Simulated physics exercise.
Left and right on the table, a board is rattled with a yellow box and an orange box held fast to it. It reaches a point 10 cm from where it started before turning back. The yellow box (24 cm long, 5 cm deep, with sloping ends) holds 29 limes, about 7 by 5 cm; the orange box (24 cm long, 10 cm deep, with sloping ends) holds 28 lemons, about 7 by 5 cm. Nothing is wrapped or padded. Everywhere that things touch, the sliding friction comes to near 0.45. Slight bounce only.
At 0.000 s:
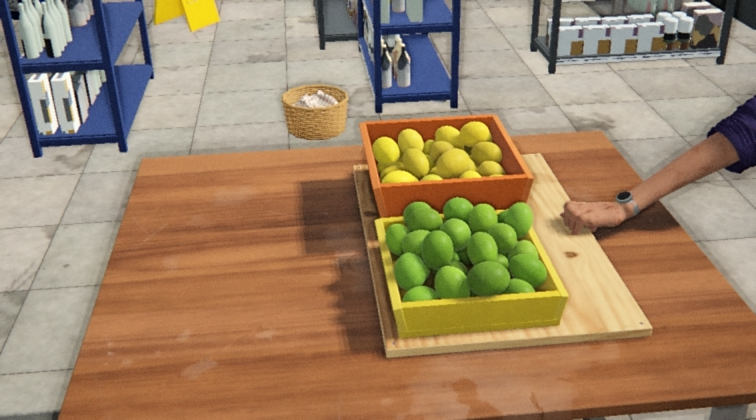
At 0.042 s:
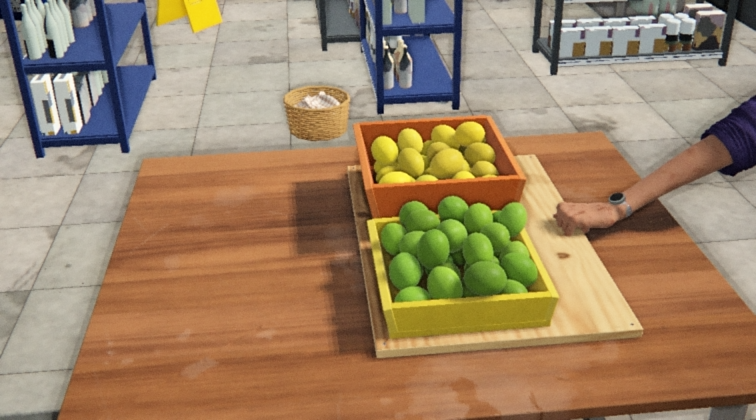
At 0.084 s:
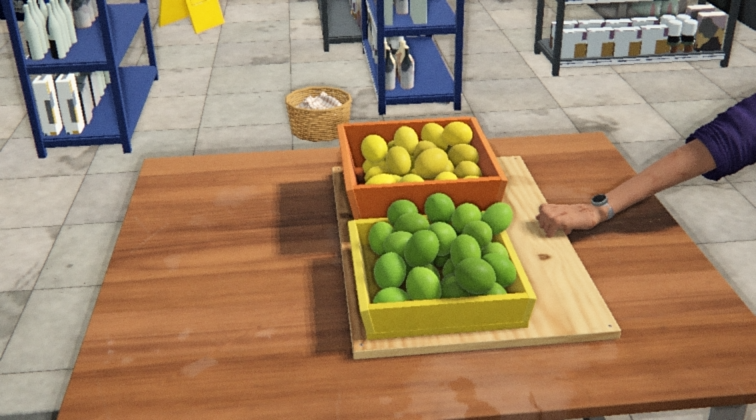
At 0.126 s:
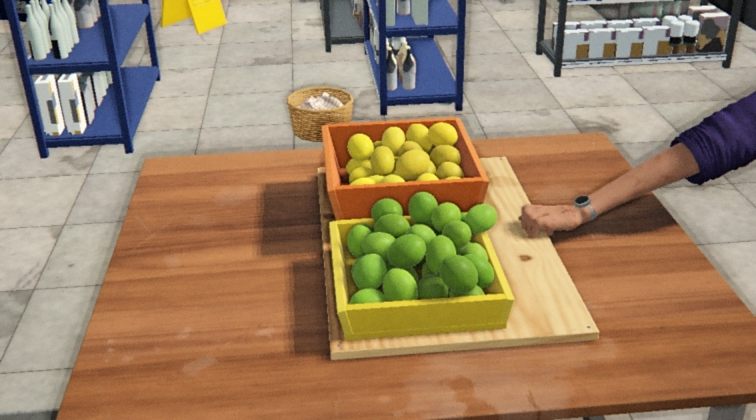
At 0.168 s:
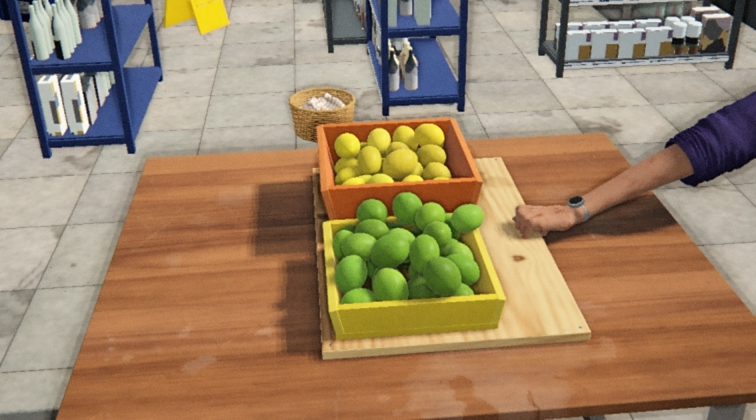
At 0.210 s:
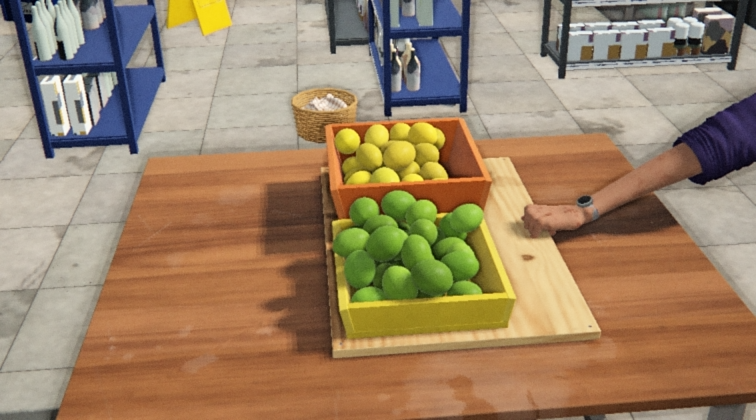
In a shop-like room with a pale tiled floor and blue shelving, a brown wooden table is seen from above at an angle. On a light wooden board sit a yellow box of green limes, nearer, and an orange box of yellow lemons behind, beside a purple-sleeved arm. The board, boxes and hand slide a short way left together, then shift slightly back right, the fruit jostling inside.
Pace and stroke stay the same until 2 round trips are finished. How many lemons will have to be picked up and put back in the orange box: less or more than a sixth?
The tally of runaways is lower than a sixth.
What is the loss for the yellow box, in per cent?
Yellow box: 30%.
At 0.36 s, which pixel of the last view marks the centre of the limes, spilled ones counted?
(459, 258).
After 0.36 s, the yellow box is down by 3 of 29 and the orange box has all 28.
After 0.55 s, the yellow box is down by 7 of 29 and the orange box has all 28.
After 0.82 s, the yellow box is down by 8 of 29 and the orange box has all 28.
Final count (at 1.17 s), the yellow box is down by 8 of 29 and the orange box has all 28. Asked share, 0 of 28, 0 per cent.
